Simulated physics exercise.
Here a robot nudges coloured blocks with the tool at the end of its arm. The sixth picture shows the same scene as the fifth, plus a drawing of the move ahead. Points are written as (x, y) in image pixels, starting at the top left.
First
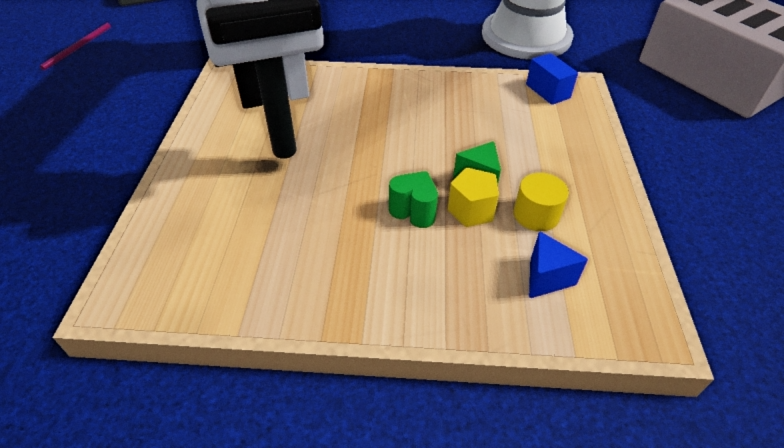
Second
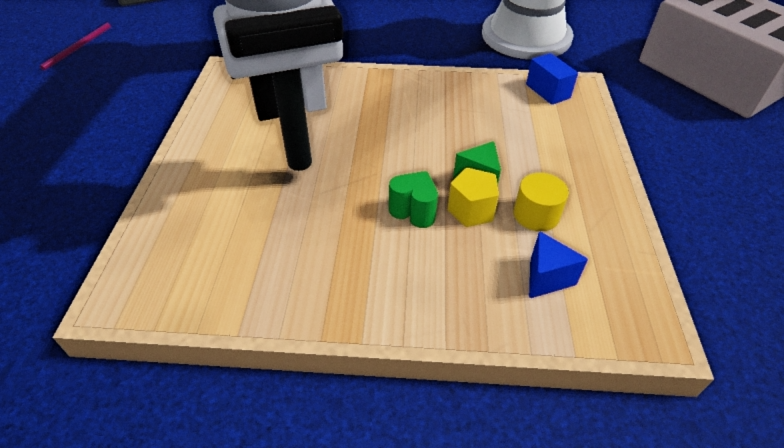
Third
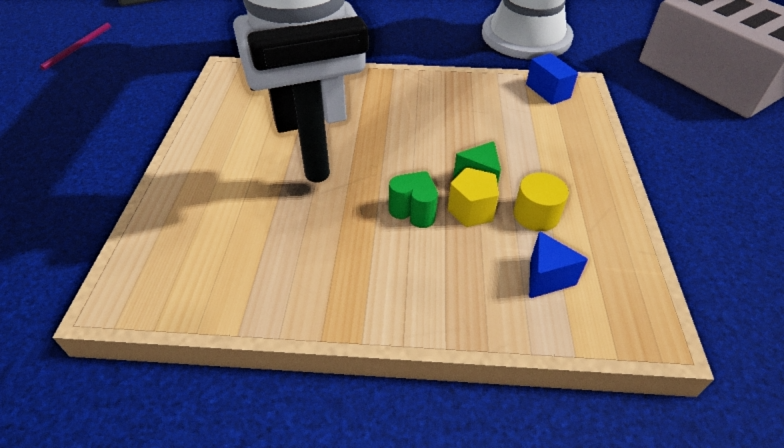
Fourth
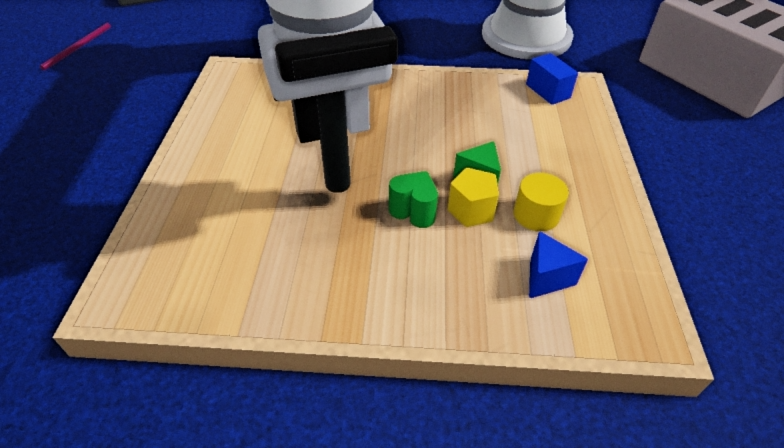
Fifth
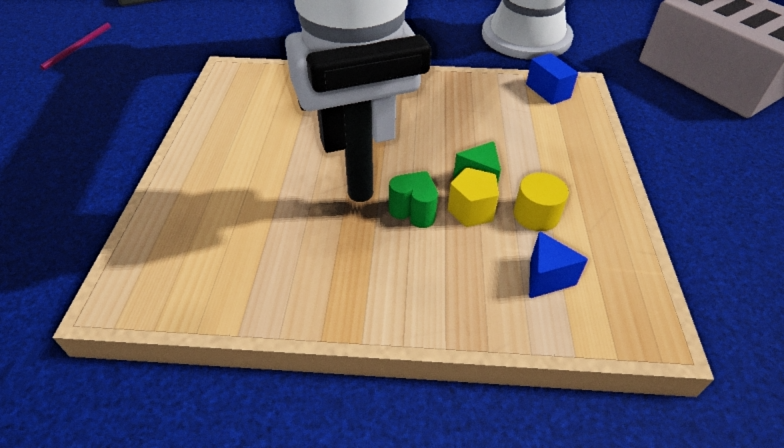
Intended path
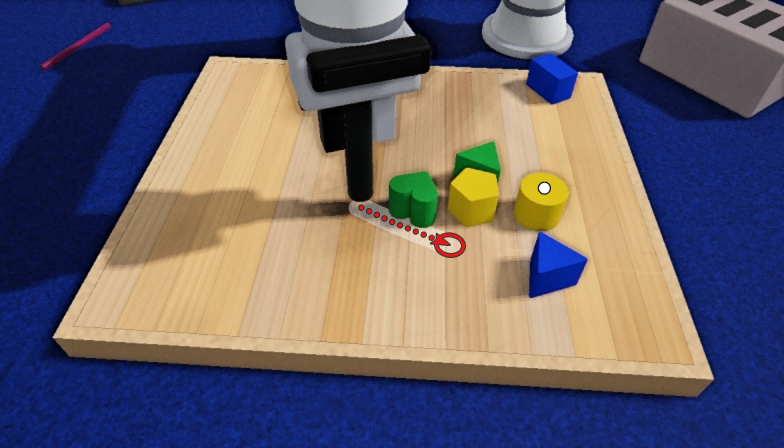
On a wooden board, a robot's black tool moves right and toward the viewer beside still blocks.
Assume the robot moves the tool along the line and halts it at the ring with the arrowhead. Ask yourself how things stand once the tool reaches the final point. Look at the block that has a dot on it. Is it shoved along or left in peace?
It stays.
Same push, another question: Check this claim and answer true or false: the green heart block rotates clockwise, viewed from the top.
My answer: False.
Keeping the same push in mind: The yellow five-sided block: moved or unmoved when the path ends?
The block in question is displaced by the end.
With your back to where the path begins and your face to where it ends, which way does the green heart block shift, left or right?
The answer is left.
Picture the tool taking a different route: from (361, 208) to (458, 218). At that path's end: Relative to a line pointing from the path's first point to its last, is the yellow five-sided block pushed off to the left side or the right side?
It goes toward the left-hand side.
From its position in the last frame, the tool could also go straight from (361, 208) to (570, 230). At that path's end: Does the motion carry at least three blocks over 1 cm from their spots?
Yes
The drawn path runs from (361, 208) to (450, 245); the dot is on the yellow round block.
The first path, step by step. One third of the way, tool at (389, 208); green heart block at (427, 186), turned 15° anticlockwise.
Two thirds of the way, tool at (420, 220); green heart block at (450, 188), turned 45° anticlockwise; yellow five-sided block at (493, 179); green three-sided block at (487, 153), turned 15° anticlockwise.
At the end, tool at (452, 232); green heart block at (459, 189), turned 60° anticlockwise; yellow five-sided block at (500, 176), turned 10° clockwise; green three-sided block at (491, 151), turned 30° anticlockwise; yellow round block not moved.
